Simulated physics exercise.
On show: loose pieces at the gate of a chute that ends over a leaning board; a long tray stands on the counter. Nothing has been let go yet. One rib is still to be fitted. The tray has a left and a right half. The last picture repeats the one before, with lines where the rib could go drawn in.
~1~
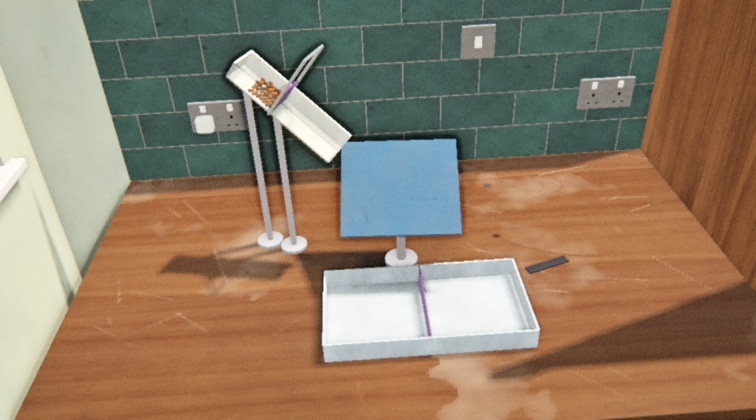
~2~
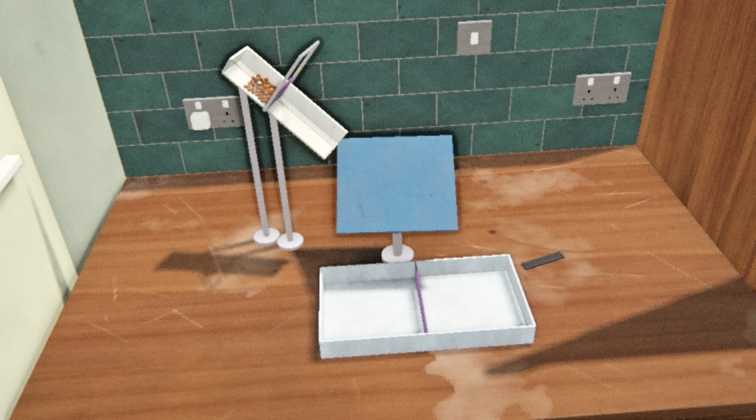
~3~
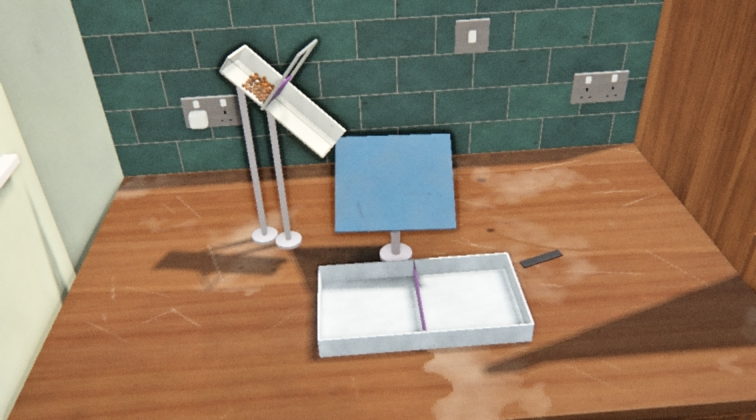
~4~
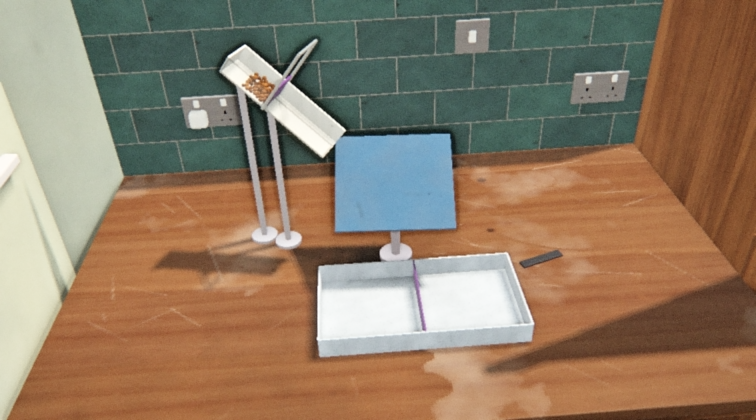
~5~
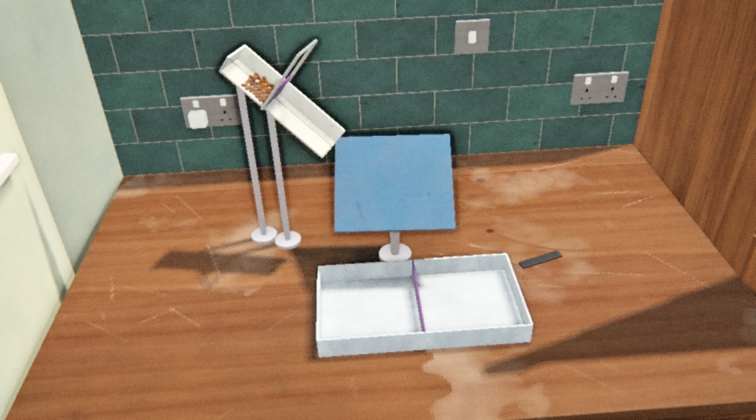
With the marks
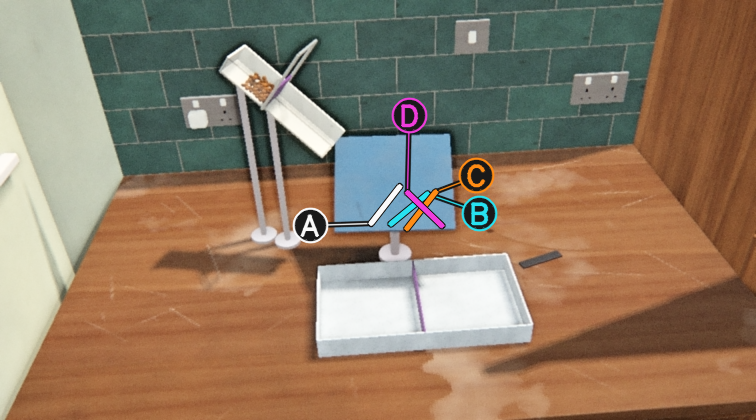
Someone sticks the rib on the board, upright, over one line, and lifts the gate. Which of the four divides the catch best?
The answer is line D.
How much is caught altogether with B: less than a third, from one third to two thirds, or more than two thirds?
It is more than two thirds.
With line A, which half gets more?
The left half.
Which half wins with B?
The left half.
On the marked copy, line A from (399, 186) to (371, 223); line B from (427, 193) to (390, 224); line C from (435, 191) to (406, 228); line D from (407, 192) to (442, 225).
With A, of what is caught, almost all in the left half, just a few in the right.
With B, of what is caught, almost all in the left half, just a few in the right.
With C, of what is caught, almost all in the left half, about a tenth in the right.
With D, of what is caught, roughly two thirds in the left half, roughly a third in the right.
